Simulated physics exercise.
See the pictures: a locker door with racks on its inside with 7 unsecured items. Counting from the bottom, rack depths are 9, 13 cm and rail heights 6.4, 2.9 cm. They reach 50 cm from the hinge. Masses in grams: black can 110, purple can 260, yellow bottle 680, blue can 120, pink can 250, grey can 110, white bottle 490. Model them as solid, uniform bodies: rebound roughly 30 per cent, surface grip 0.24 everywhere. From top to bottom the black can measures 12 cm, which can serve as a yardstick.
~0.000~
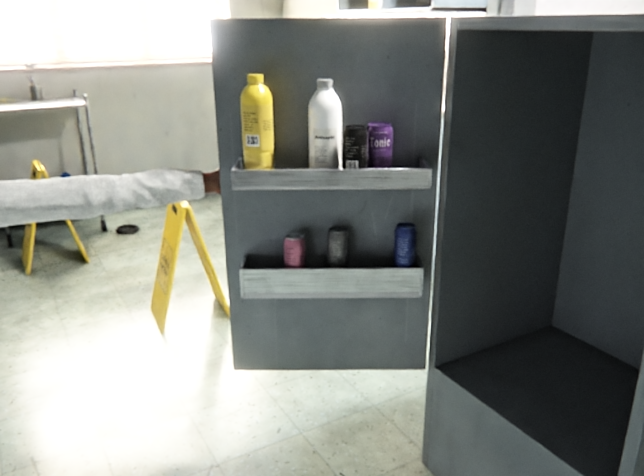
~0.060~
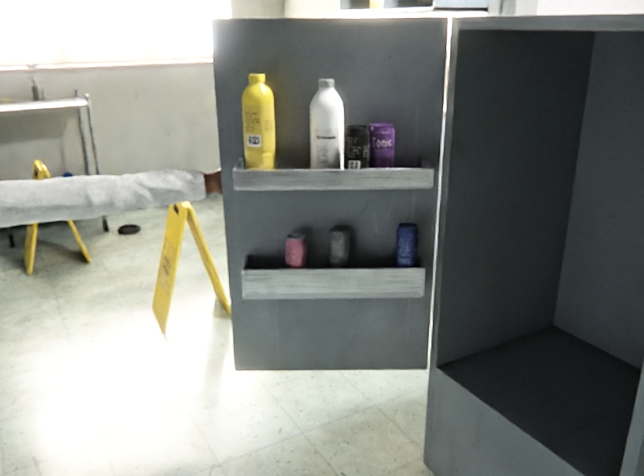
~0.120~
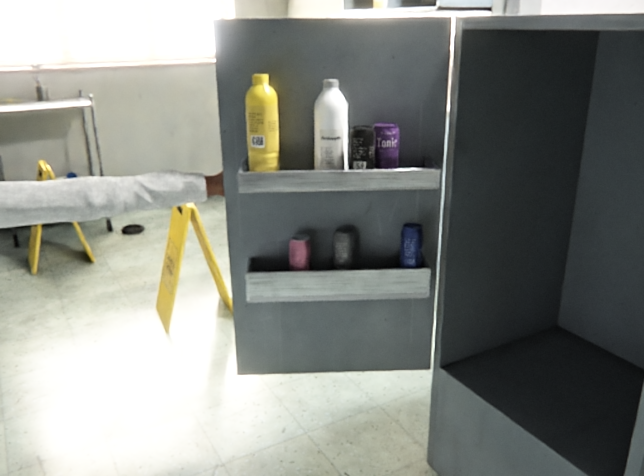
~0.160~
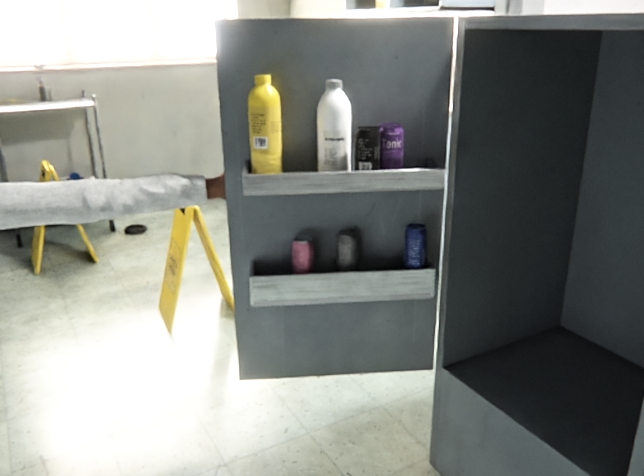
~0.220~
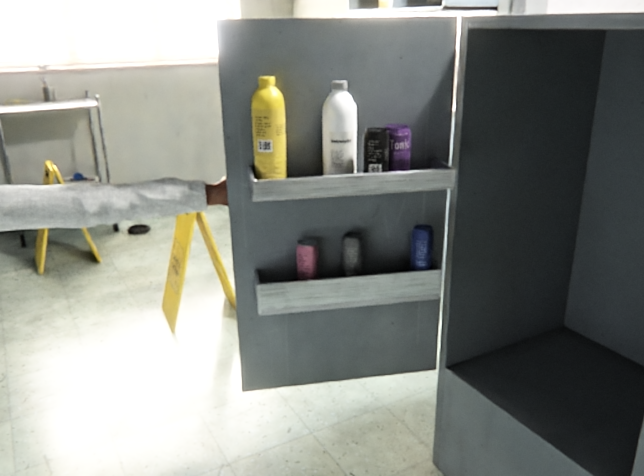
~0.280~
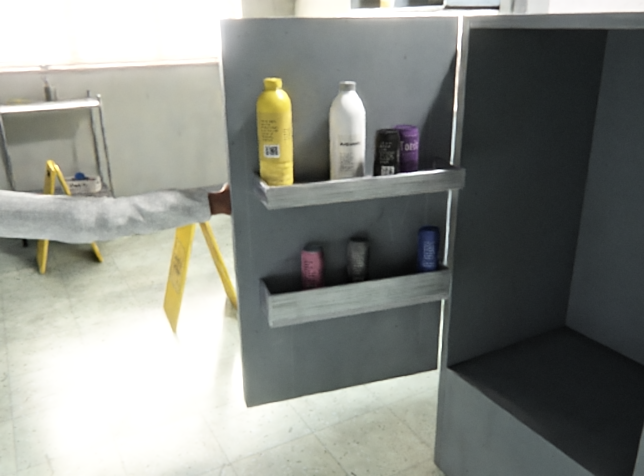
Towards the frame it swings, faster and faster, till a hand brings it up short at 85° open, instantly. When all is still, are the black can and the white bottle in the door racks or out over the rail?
The black can stays put; the white bottle has gone.
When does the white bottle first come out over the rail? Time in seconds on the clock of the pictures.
Answer: About 0.6 s.
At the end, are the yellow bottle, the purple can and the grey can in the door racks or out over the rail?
The yellow bottle ends out over the rail; the purple can ends in the door racks; the grey can ends in the door racks.
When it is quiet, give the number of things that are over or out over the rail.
It adds up to 2.
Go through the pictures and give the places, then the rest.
Door 120° open; black can (355, 152); white bottle (325, 128), in the first picture.
Door 120° open; blue can (406, 256); pink can (296, 261), in the second picture.
Door 117° open; grey can (344, 257); purple can (385, 150), in the third picture.
Door 114° open; yellow bottle (265, 128) shifted 2 cm; blue can (415, 257), in the fourth picture.
Door 109° open; yellow bottle (269, 131) shifted 3 cm; pink can (308, 268) shifted 3 cm, in the fifth picture.
Door 101° open; black can (386, 158); white bottle (347, 133), in the sixth picture.
Around 0.48 s, door 85° open; yellow bottle now out over the rail; white bottle at 16° to upright near (389, 141); black can at 17° to upright near (418, 160).
Around 0.88 s, door 85° open; white bottle now out over the rail; black can at 5° to upright near (410, 158); purple can shifted 4 cm.
Around 1.18 s, door 85° open; black can shifted 2 cm near (409, 160); purple can shifted 4 cm; pink can shifted 4 cm.
Finally (1.4 s), out over the rail, yellow bottle and white bottle; the other 5 still in place (within 5 cm). In the last view, black can near (409, 160).
